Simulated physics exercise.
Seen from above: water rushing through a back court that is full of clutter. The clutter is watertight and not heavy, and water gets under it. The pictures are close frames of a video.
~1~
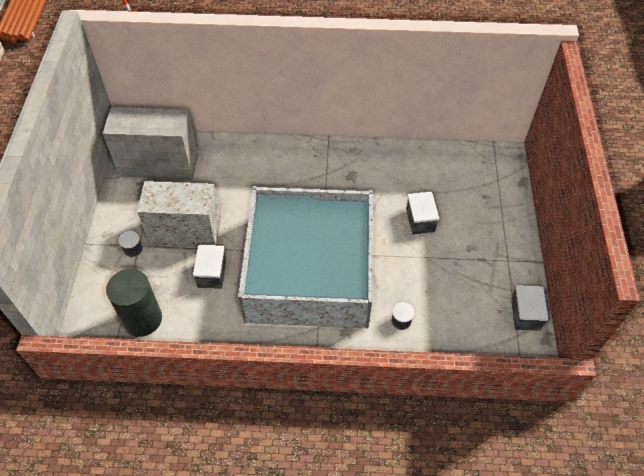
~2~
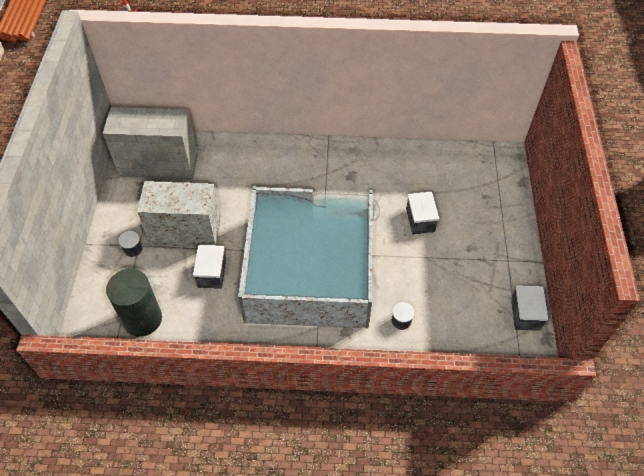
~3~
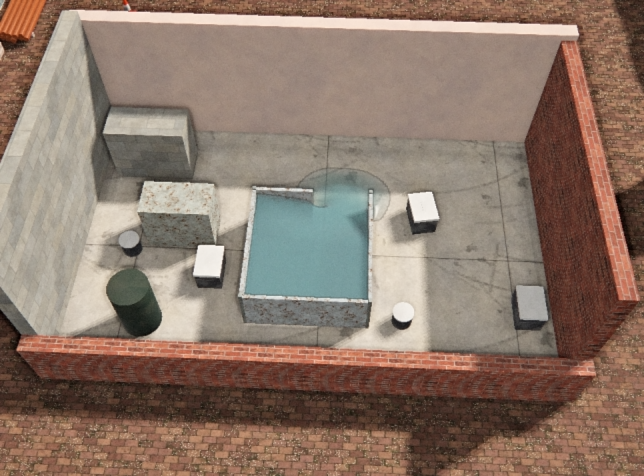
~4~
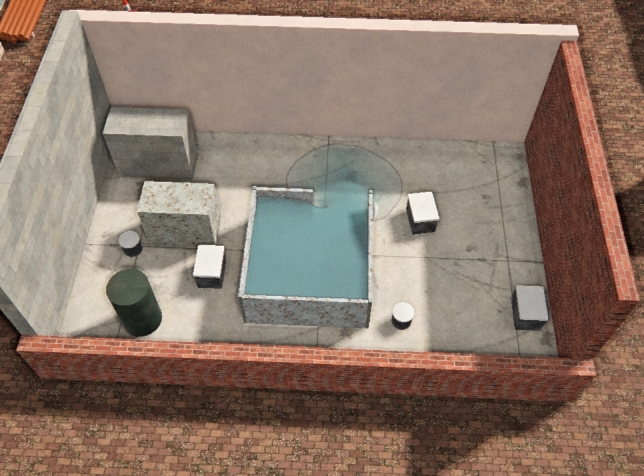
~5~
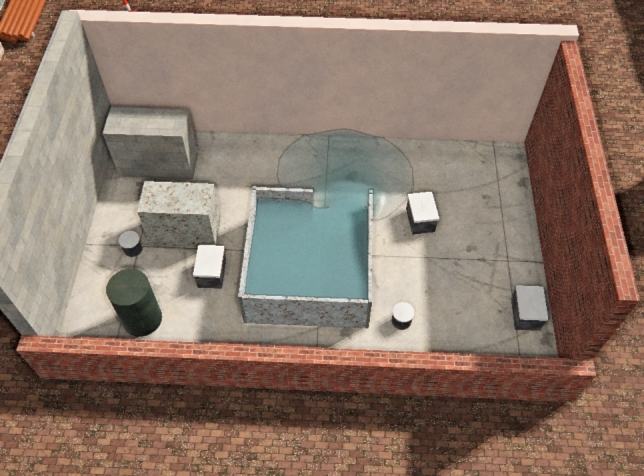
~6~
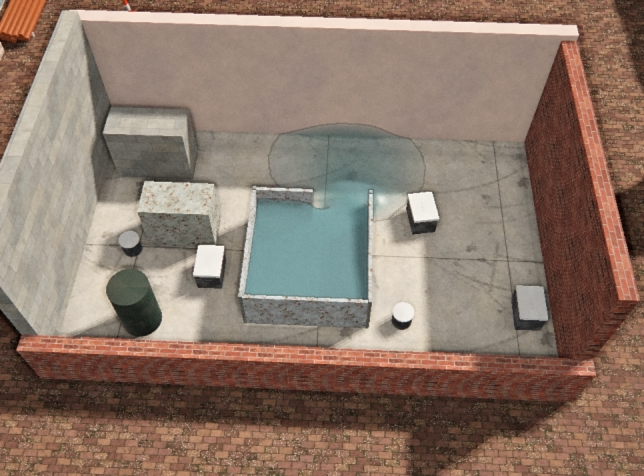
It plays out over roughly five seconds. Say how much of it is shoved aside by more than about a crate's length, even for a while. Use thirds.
It is not even a third.
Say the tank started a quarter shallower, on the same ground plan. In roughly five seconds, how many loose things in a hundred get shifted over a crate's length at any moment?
Roughly 20 per cent.
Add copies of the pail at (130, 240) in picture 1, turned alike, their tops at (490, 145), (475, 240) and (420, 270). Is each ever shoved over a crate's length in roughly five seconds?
One after the other: Shifted that much, that far or more, no.
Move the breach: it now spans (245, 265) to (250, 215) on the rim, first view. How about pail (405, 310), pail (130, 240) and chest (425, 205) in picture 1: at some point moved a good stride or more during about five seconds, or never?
One after the other: Never so far, shifted that much, short of that.
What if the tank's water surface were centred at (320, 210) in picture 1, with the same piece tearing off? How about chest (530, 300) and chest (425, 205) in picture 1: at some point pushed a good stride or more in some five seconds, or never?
As listed: That far or more, never so far.
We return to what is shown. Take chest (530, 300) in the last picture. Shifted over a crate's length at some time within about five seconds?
For that one: Pushed that far.
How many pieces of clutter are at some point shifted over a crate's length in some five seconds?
1 of them.
A moment on, 0 of 5 are well off their spots; 0 afloat.
Next, 0 of 5 are well off their spots; 0 afloat.
Later, 0 of 5 are well off their spots; 0 afloat.
In the end, 1 of 5 are well off their spots, and 1 have been at some point; 1 afloat.
